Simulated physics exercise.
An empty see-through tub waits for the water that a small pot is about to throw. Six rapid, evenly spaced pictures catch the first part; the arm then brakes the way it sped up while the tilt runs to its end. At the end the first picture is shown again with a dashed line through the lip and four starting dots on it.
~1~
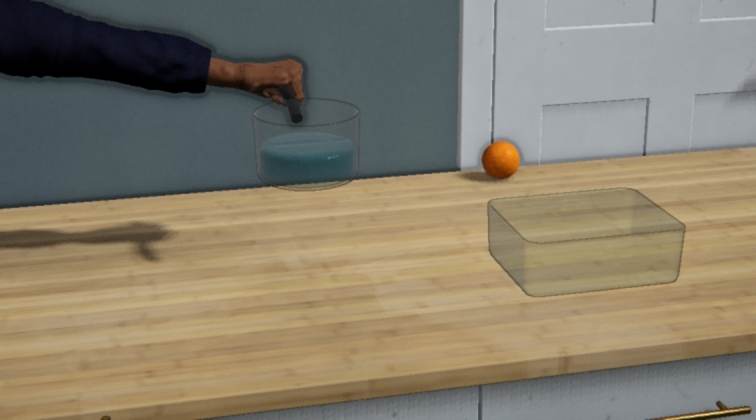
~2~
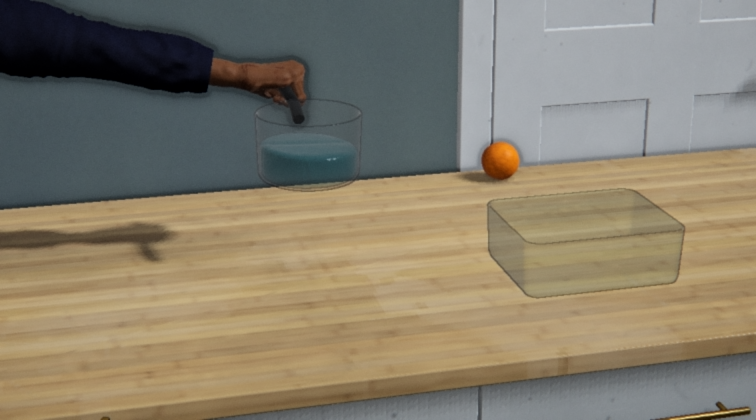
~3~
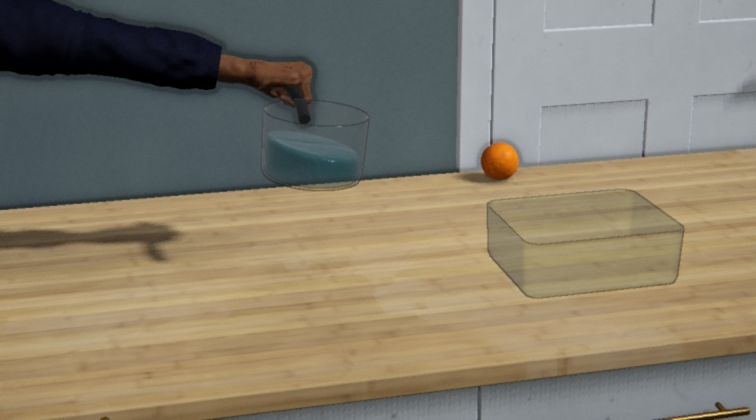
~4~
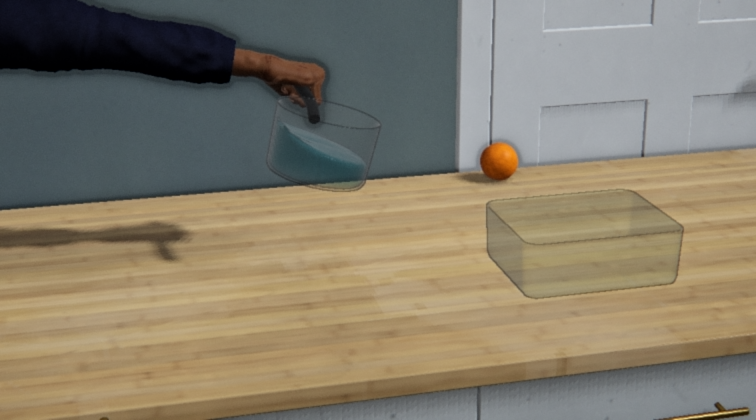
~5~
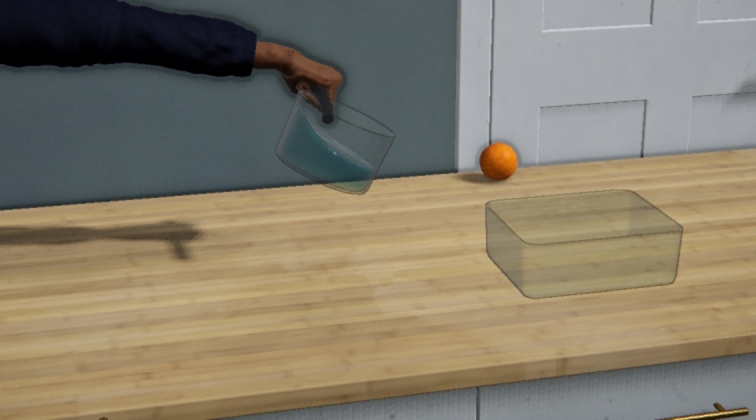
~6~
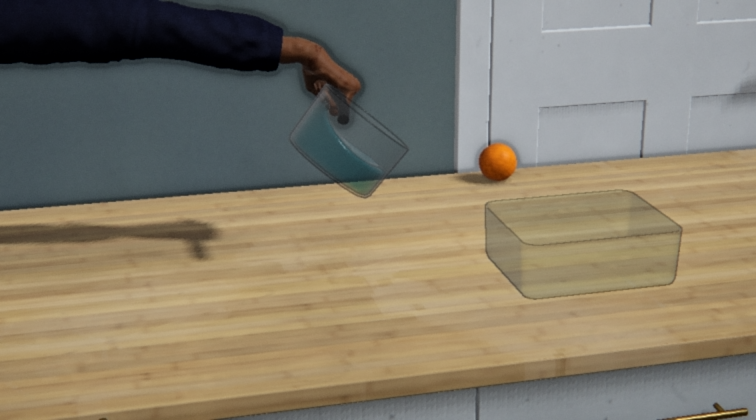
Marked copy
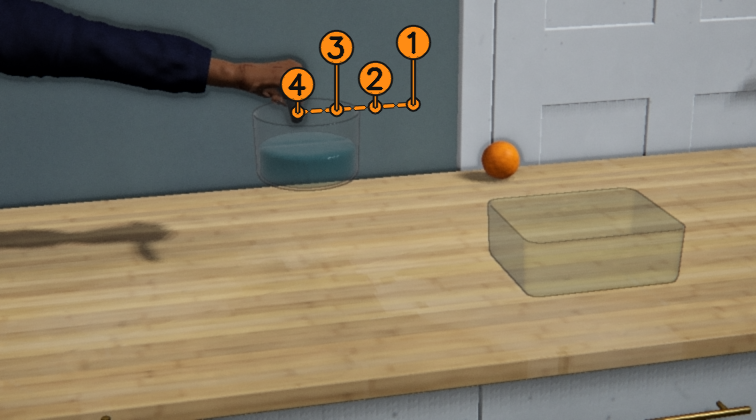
A dark-sleeved arm reaches in from the left, its hand gripping a clear round pot of blue-green water above a pale wooden counter, seen from slightly above. An orange sits near the back edge by a white panelled door, with an empty see-through yellowish tub at right. The hand shifts slightly rightward and tilts the pot steadily to the right, the water sloshing inside while the camera stays still.
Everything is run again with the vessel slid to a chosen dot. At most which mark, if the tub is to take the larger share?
Spot 3.
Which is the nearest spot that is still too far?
Here it is spot 4.
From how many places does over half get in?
Three of the four.
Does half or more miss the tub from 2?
No, not at all.
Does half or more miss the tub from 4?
Yes, it does.
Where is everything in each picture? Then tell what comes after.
Upright, lip at (356, 108); tub from (524, 296) to (677, 280); nothing has left yet.
Upright, lip at (358, 109); nothing has left yet.
Tipped about 6°, lip at (366, 113); nothing has left yet.
Tipped about 14°, lip at (378, 120); nothing has left yet.
Tipped about 26°, lip at (392, 131); nothing has left yet.
Tipped about 40°, lip at (406, 144); nothing has left yet.
On the marked copy, 1 at (413, 104); 2 at (375, 106); 3 at (336, 109); 4 at (297, 112).
Choosing 1, about 79 % lands in the tub, 10 % falls short and 11 % goes beside or beyond.
Choosing 2, about 64 % lands in the tub, 5 % falls short and 31 % goes beside or beyond.
Choosing 3, about 62 % lands in the tub, 21 % falls short and 17 % goes beside or beyond.
Choosing 4, about 17 % lands in the tub, 78 % falls short and 5 % goes beside or beyond.
